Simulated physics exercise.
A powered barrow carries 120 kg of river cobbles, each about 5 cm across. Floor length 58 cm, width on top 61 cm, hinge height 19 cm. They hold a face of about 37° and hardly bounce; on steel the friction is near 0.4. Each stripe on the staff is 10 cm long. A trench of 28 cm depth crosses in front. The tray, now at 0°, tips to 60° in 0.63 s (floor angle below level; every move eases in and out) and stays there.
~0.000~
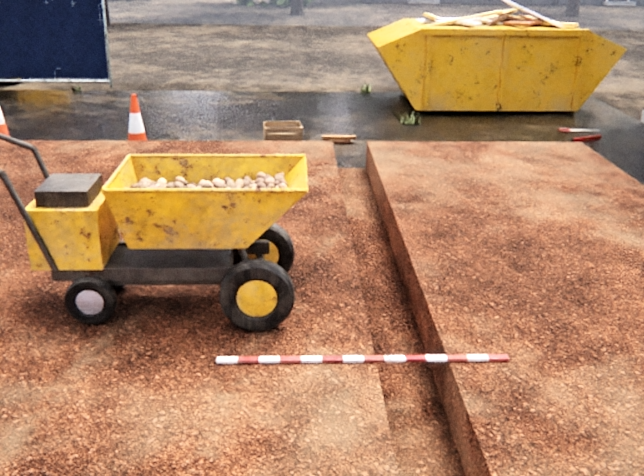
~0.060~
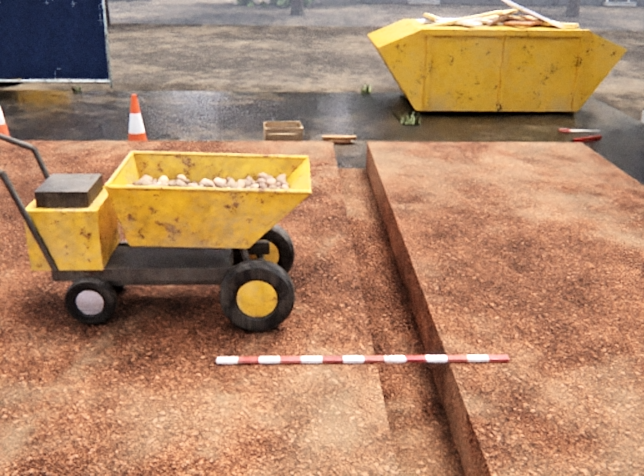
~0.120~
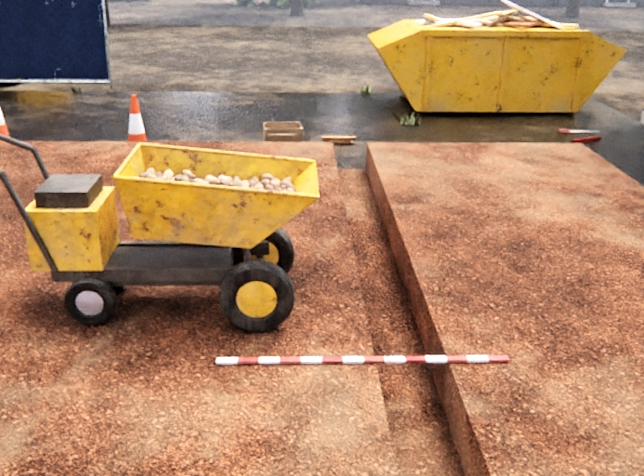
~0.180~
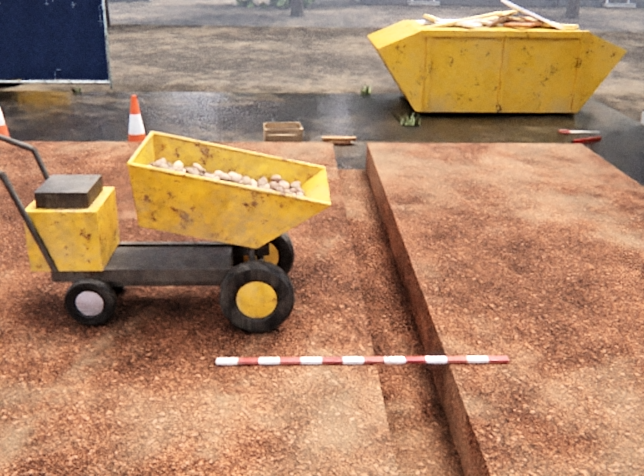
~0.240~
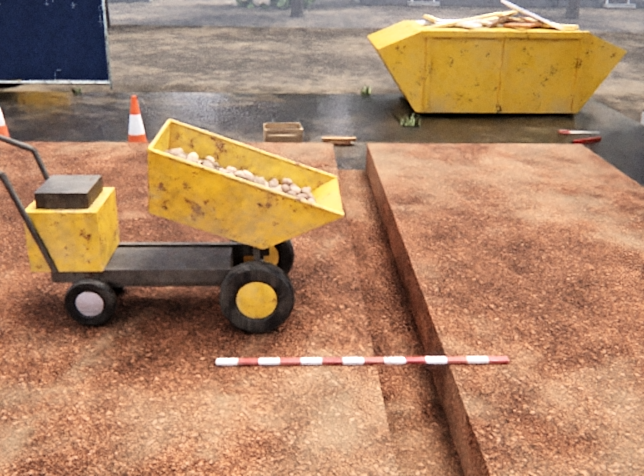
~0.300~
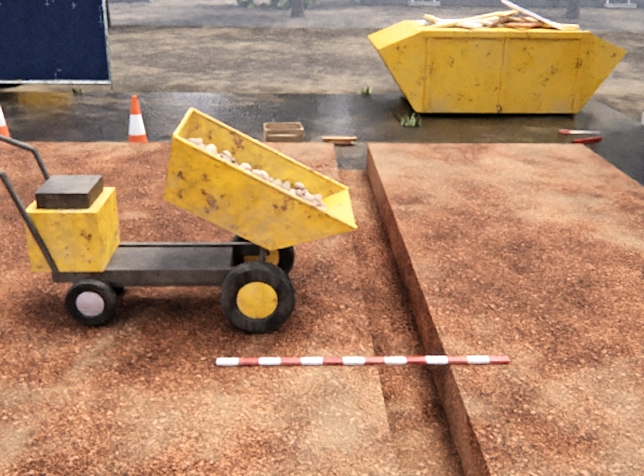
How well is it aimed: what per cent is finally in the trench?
Some 70 per cent of it.
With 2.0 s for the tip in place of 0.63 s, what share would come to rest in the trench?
In that case some 90 per cent.
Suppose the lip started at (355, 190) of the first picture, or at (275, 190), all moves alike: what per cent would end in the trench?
About 30 and 90 per cent.
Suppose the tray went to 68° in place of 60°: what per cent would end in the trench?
It would be near 70 per cent.
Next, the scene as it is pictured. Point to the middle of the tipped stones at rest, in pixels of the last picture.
Around (408, 330).
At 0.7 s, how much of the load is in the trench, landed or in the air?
Some 5 per cent.
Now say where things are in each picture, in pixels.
The first frame shows lip at (307, 191), floor tilted 0°, highest stones at (213, 185).
In the second frame, the tray is at 2°, its lip at (310, 192); the top of the load is at (193, 184); the stones move at 0.4 m/s on average.
The third frame shows lip at (319, 197), floor tilted 6°, highest stones at (159, 178); the stones move at 0.8 m/s on average.
In the fourth frame, the tray is at 12°, its lip at (330, 205); the top of the load is at (165, 168); the stones move at 1.0 m/s on average.
The fifth frame shows lip at (343, 215), floor tilted 19°, highest stones at (177, 157); the stones move at 1.2 m/s on average.
In the sixth frame, the tray is at 28°, its lip at (356, 228); the top of the load is at (196, 147); the stones move at 1.3 m/s on average.
After 0.5 s the floor is at 50°; 100 % in the tray; the foremost stones are at (349, 245).
After 0.7 s the floor is at 60°; 93 % in the tray, 7 % in the trench; the foremost stones are at (414, 287).
After 1.1 s the floor is at 60°; 44 % in the tray, 30 % in the trench, 26 % past the trench; the foremost stones are at (525, 317).
After 3.0 s the floor is at 60°; 1 % in the tray, 70 % in the trench, 29 % past the trench; the foremost stones are past the picture's edge.
